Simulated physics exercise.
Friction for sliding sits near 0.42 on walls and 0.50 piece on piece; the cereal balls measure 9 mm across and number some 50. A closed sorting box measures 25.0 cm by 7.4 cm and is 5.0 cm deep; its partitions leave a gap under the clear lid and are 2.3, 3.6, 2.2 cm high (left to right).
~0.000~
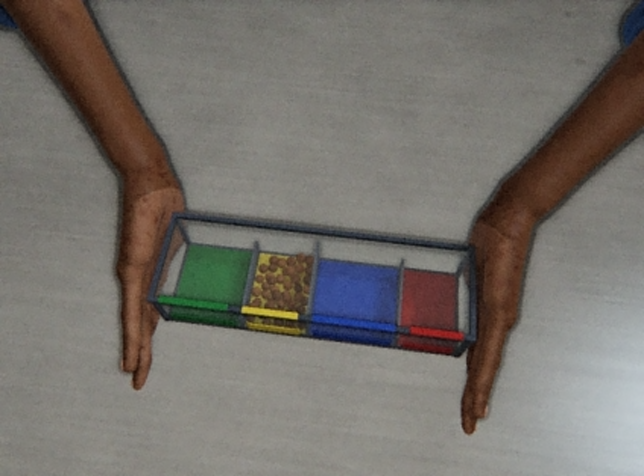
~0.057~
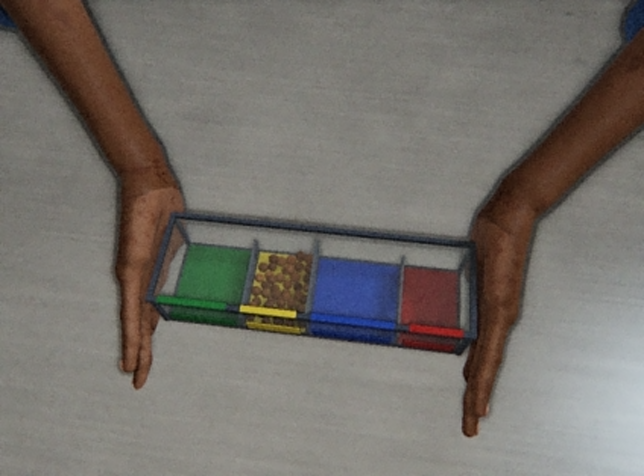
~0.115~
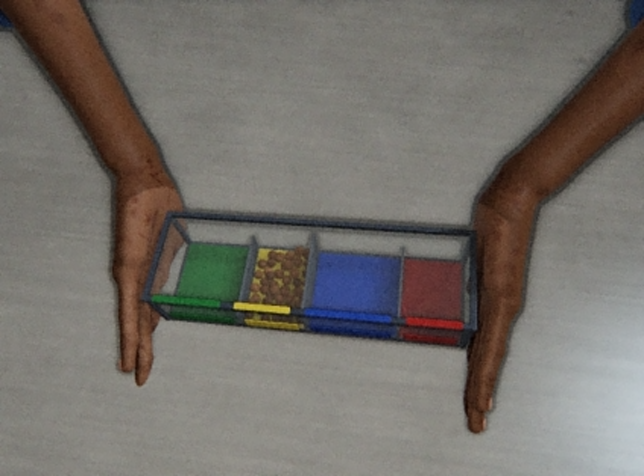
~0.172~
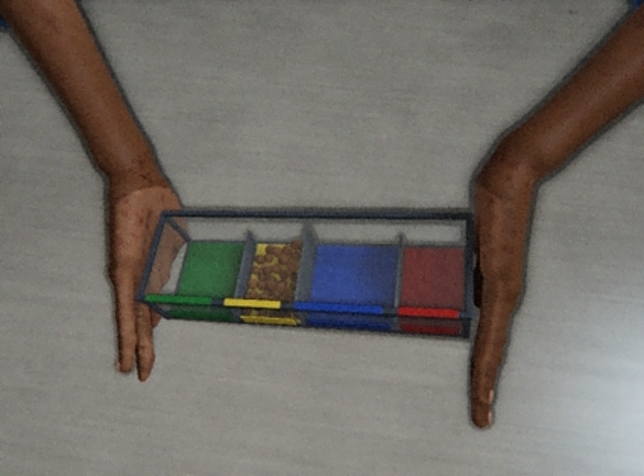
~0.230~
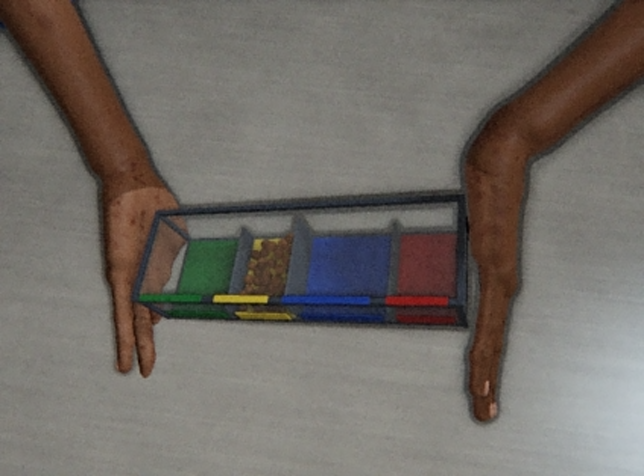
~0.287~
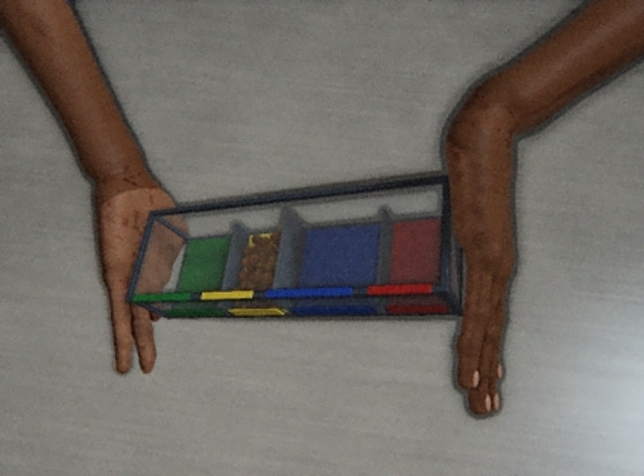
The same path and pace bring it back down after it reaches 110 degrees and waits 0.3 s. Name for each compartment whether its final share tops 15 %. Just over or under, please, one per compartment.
In the end red: Stays behind the line; blue: Stays behind the line; green: Crosses the line; yellow: Stays behind the line.
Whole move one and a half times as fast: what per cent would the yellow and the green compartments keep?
The yellow compartment would end with 0 per cent, the green one with 100 per cent.
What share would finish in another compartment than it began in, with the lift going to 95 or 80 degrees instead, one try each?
Roughly 65 percent for the first try and 0 percent for the second.
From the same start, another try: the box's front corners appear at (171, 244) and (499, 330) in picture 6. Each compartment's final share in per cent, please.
Red = 35 %; blue = 5 %; green = 0 %; yellow = 55 %.
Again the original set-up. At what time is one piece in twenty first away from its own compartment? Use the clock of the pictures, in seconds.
I'd put it at about 1.10 seconds on the clock.
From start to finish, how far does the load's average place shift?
Around 8.0 centimetres.
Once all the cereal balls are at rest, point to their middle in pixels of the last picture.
Somewhere near (194, 289) in the last picture.
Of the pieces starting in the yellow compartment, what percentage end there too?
Fraction kept: Approx. 0 %.
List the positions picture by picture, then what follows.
In the first picture, box tilt 0 degrees, front corners at (153, 297) and (470, 336); yellow 100 %.
In the second picture, box tilt 1 degrees, front corners at (152, 297) and (470, 334).
In the third picture, box tilt 6 degrees, front corners at (148, 297) and (470, 325), lowest corner left front.
In the fourth picture, box tilt 12 degrees, front corners at (142, 297) and (467, 313), lowest corner left front.
In the fifth picture, box tilt 18 degrees, front corners at (137, 297) and (457, 300), lowest corner left front.
In the sixth picture, box tilt 24 degrees, front corners at (131, 297) and (442, 287), lowest corner left front; yellow 100 %. The box's pace is about 105 degrees a second.
After 1.34 s, tilt 110 degrees; green 100 %.
Then, at 2.04 s, tilt 55 degrees; green 100 %.
After 2.77 s, tilt 0 degrees; green 100 %.
By 3.2 s all is still; red 0 %, blue 0 %, green 100 %, yellow 0 %.
